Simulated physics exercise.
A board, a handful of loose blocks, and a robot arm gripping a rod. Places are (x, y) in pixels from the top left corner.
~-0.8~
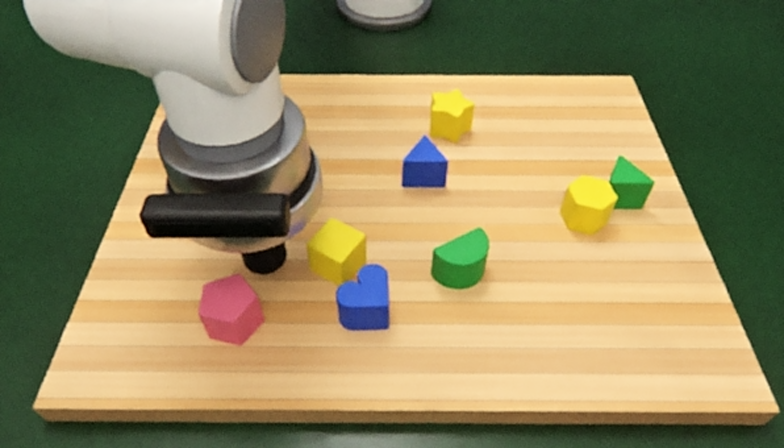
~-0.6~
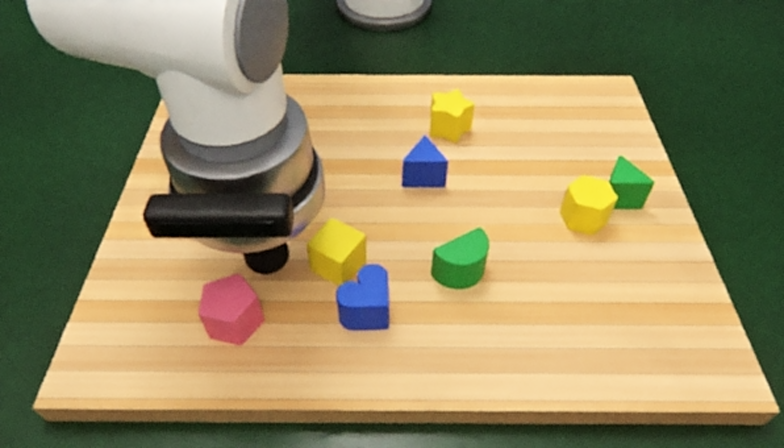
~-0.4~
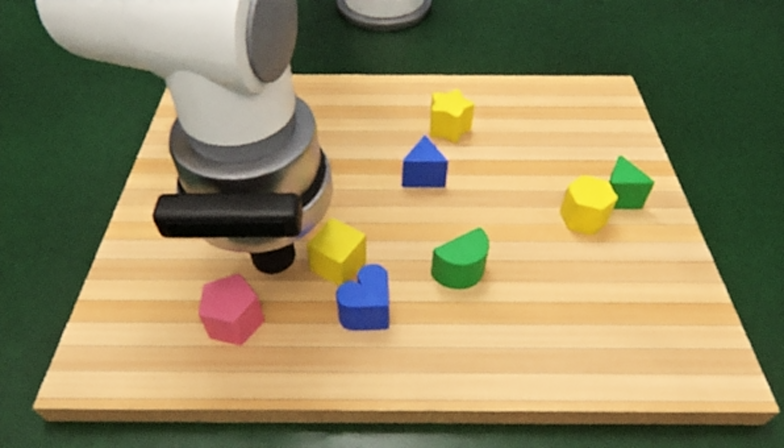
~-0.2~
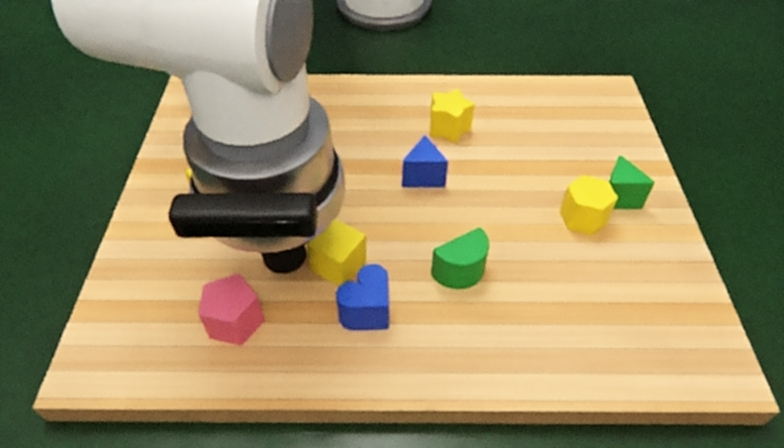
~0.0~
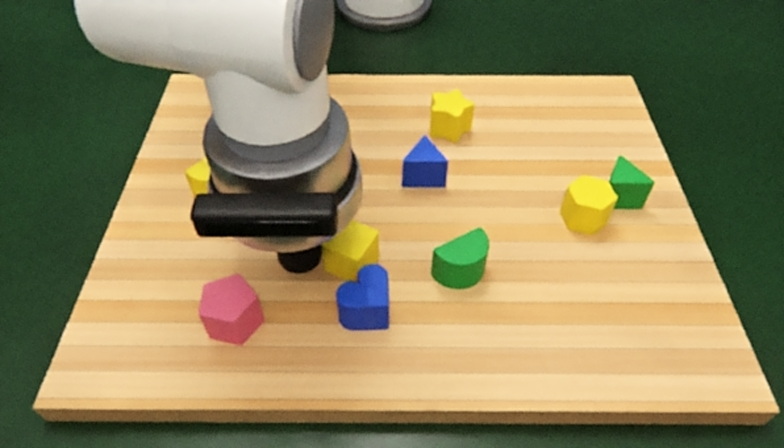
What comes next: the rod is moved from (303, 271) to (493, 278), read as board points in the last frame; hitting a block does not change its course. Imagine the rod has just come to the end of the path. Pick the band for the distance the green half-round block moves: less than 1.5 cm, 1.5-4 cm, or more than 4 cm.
Once the path ends, it will sit over 4 cm from where it is now.
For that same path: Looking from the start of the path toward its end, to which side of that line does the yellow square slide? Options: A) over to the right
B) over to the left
Choice B: Over to the left.
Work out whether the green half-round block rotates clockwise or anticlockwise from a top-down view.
Twists anticlockwise.
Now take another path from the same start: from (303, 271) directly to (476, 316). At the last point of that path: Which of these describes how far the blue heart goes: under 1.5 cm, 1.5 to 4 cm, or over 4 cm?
The best fit is 1.5 to 4 cm.
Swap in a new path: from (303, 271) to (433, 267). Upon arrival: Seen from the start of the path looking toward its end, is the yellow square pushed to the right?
No, that is not how it ends up.
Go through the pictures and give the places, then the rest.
Rod's lower end (266, 258); pink pentagonal block (226, 297); yellow square (336, 239); blue heart (366, 287); green half-round block (466, 247), in the first frame.
Rod (268, 258); blocks still, in the second frame.
Rod (274, 258); blocks still, in the third frame.
Rod (285, 258); blocks still, in the fourth frame.
Rod (301, 258); pink pentagonal block (226, 297); yellow square (350, 237); blue heart (366, 287); green half-round block (466, 247), in the fifth frame.
On the path given first. One third of the way, rod (367, 260); yellow square (401, 224), turned 50° anticlockwise.
Two thirds of the way, rod (433, 262); yellow square (428, 216), turned 115° anticlockwise; blue heart (370, 289), turned 15° clockwise; green half-round block (489, 246).
At the end, rod (496, 264); pink pentagonal block still; yellow square (428, 216), turned 115° anticlockwise; blue heart (370, 289), turned 15° clockwise; green half-round block (547, 239), turned 25° anticlockwise.
